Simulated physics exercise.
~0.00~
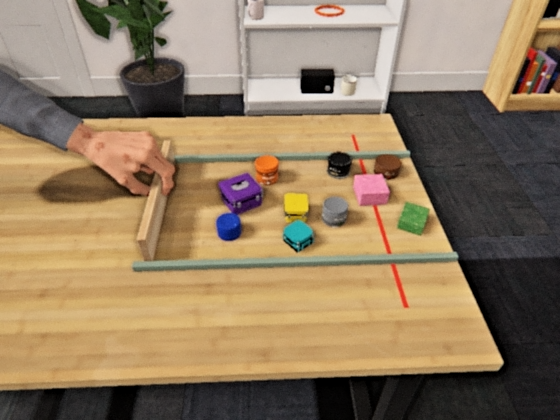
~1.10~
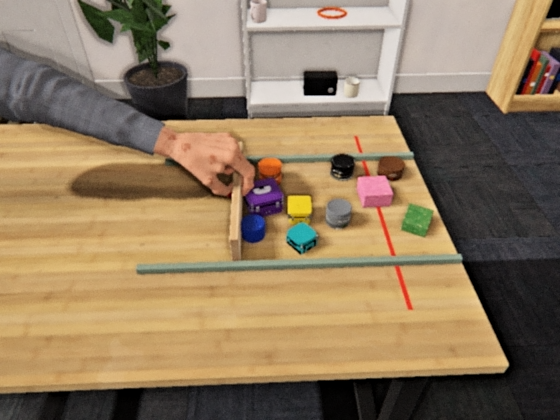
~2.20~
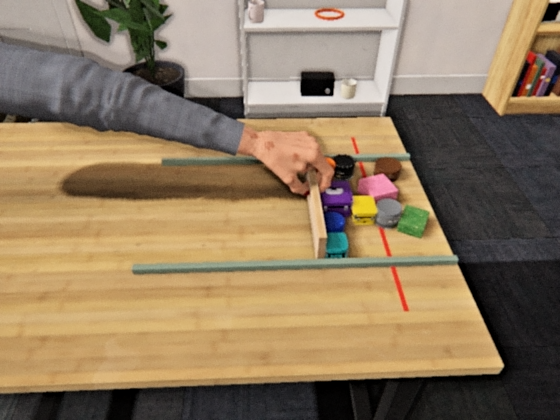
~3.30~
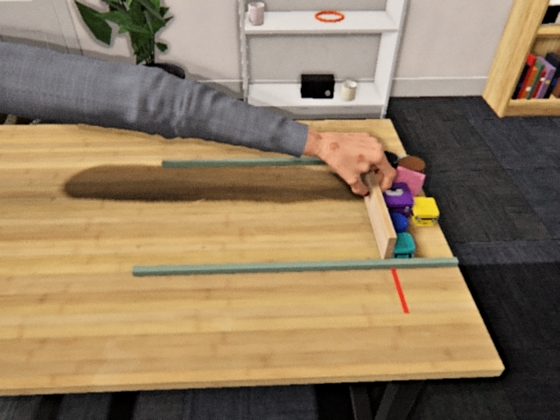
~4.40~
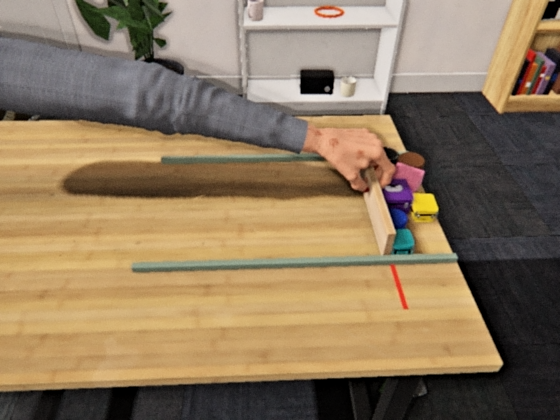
To begin with, a hand holds an upright wooden board at the left of a loose group of small colourful objects, between two green strips on a table. The hand pushes the board right, reaching the purple case and the blue lid while the green block stays still near the edge. The board keeps sliding, bunching the pieces together and carrying them toward the red tape. It then comes to rest around the tape, with several pieces crowded at the table's edge. By the end, the grey tub and green block have gone over, while the purple case and others remain.
